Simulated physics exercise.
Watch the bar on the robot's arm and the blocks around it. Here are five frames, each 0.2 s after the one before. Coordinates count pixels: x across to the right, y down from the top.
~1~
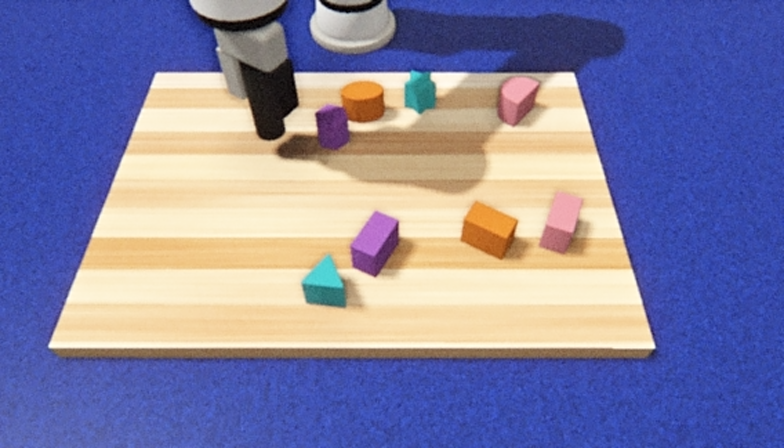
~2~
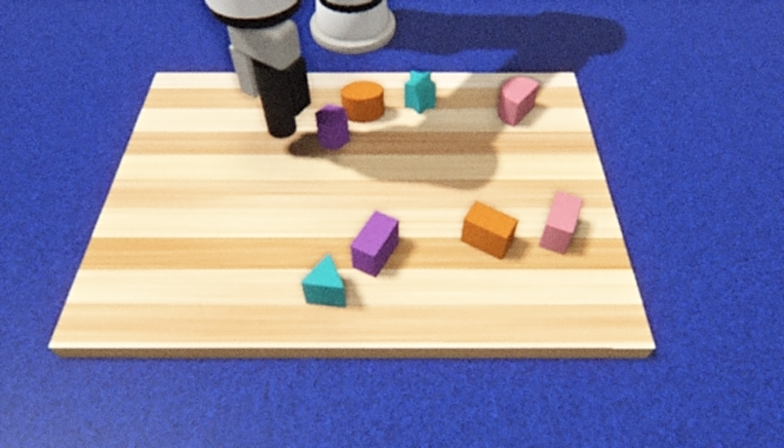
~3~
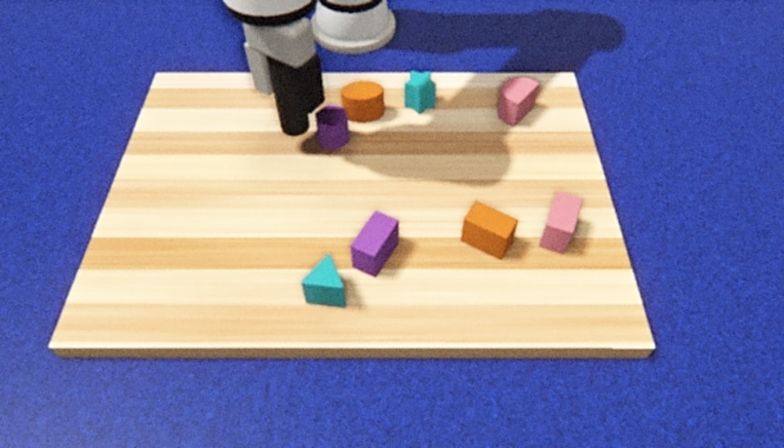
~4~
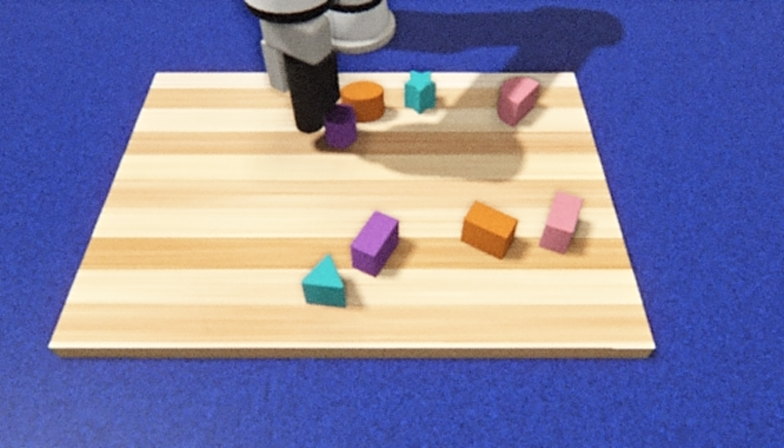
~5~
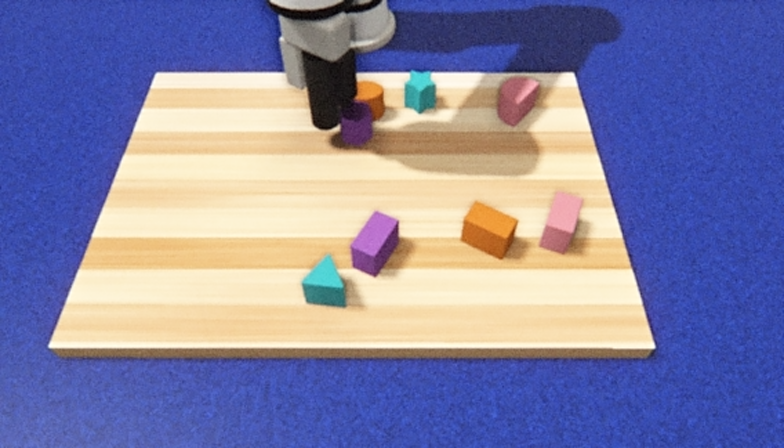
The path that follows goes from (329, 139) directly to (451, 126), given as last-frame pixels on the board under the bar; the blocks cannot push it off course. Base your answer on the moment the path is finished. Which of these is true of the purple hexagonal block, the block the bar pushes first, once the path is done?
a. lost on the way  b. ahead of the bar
My answer is option b.
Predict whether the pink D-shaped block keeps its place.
At the end of the path, the pink D-shaped block remains in its old spot.
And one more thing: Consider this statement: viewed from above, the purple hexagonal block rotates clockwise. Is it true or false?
It is false.
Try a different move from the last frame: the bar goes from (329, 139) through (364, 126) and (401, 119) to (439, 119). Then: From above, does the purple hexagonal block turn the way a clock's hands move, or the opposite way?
The purple hexagonal block rotates clockwise.
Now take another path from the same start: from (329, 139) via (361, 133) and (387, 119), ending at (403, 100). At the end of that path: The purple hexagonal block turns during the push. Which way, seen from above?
It turns round clockwise.
On the path given first. One third of the way, bar (370, 117); purple hexagonal block (398, 103), turned 15° anticlockwise; orange oval block (367, 86), turned 15° anticlockwise.
Two thirds of the way, bar (411, 113); purple hexagonal block (438, 98), turned 25° anticlockwise; orange oval block (367, 86), turned 15° anticlockwise; turquoise star-shaped block (423, 78), turned 10° anticlockwise.
At the end, bar (453, 108); purple hexagonal block (478, 92), turned 35° anticlockwise; orange oval block (367, 86), turned 15° anticlockwise; turquoise star-shaped block (423, 78), turned 10° anticlockwise; pink D-shaped block unmoved.
